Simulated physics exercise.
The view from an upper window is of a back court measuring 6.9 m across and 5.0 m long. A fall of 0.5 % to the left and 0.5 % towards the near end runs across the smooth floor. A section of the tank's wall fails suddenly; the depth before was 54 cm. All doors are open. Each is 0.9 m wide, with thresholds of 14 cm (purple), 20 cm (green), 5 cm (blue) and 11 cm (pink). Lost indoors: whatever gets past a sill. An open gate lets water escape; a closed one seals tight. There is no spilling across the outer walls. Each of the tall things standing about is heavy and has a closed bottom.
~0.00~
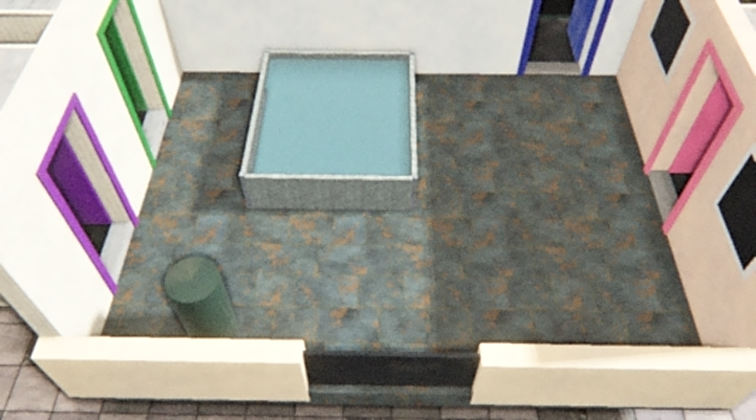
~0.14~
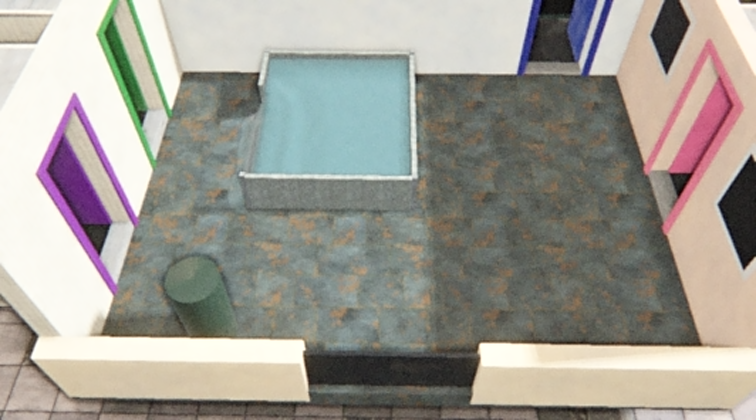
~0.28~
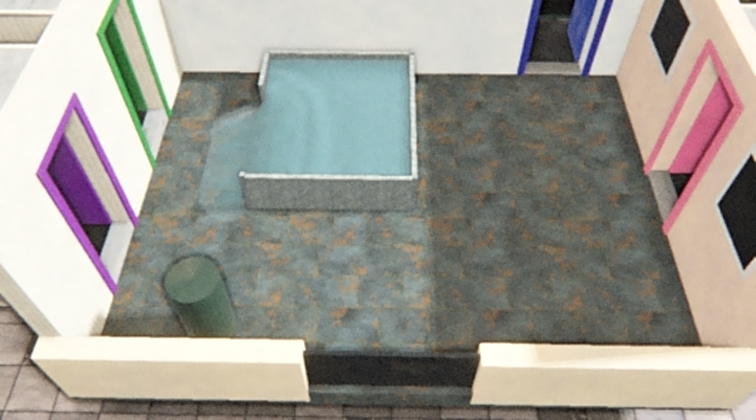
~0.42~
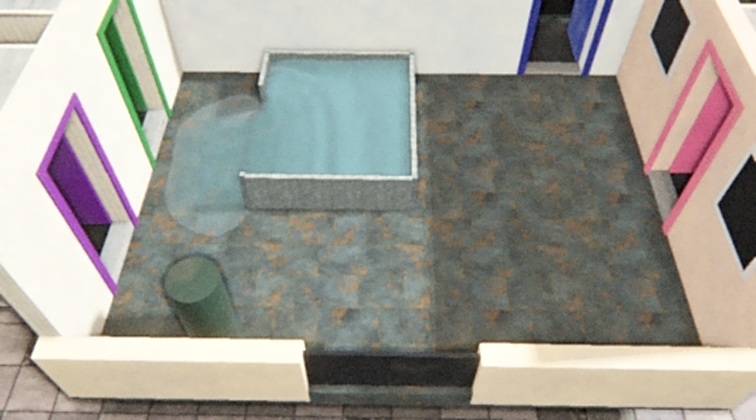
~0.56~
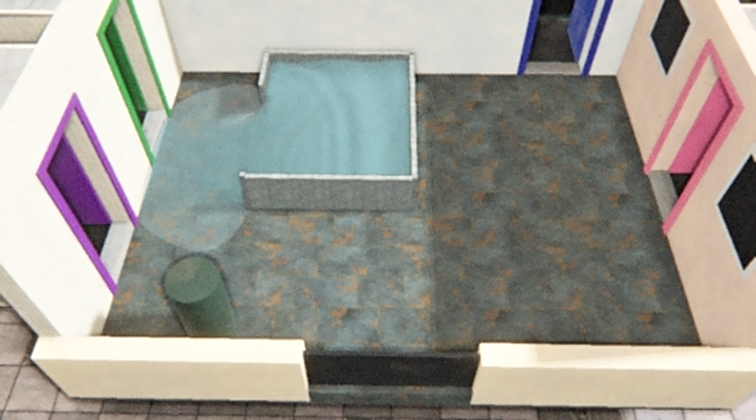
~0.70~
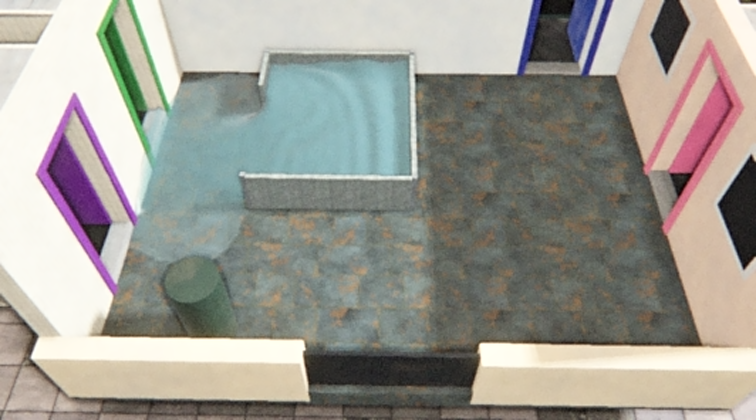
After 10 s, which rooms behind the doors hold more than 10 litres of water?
In order: Purple door: Past the limit. Green door: Past the limit. Blue door: Within the limit. Pink door: Within the limit.
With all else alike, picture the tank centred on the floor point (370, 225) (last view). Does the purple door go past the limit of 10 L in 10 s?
Purple: Beyond limit.
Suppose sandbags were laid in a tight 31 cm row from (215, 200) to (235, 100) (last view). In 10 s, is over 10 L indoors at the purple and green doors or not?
Note - purple: Limit exceeded; green: Limit held.
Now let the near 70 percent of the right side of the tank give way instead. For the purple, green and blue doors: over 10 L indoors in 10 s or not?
In that case, purple door: Less than that, green door: Less than that, blue door: More than that.
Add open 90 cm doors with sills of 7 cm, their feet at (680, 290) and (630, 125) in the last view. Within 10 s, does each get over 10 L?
In turn: Over, below.
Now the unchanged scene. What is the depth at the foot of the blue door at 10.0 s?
About 5.0 cm.
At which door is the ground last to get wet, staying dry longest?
Looks like the pink door.
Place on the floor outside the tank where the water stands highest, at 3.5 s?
Pixel (97, 353), about.
After 1.4 s water covers 15 % of the floor and is deepest (42 cm) near (165, 173); purple door 18 cm at the sill, 0 L in, green door 39 cm at the sill, 55 L in, blue door not reached, pink door not reached.
After 2.2 s water covers 25 % of the floor and is deepest (40 cm) near (92, 368); purple door 21 cm at the sill, 14 L in, green door 36 cm at the sill, 131 L in, blue door not reached, pink door not reached.
After 3.5 s water covers 40 % of the floor and is deepest (35 cm) near (97, 353); purple door 16 cm at the sill, 34 L in, green door 24 cm at the sill, 191 L in, blue door not reached, pink door not reached.
After 6.0 s water covers 90 % of the floor and is deepest (22 cm) near (92, 368); purple door 19 cm at the sill, 59 L in, green door 15 cm at the sill, 199 L in, blue door 2 cm at the sill, 0 L in, pink door 3 cm at the sill, 0 L in.
After 10.0 s water covers 95 % of the floor and is deepest (14 cm) near (561, 375); purple door 11 cm at the sill, 73 L in, green door 11 cm at the sill, 199 L in, blue door 5 cm at the sill, 0 L in, pink door 8 cm at the sill, 0 L in.
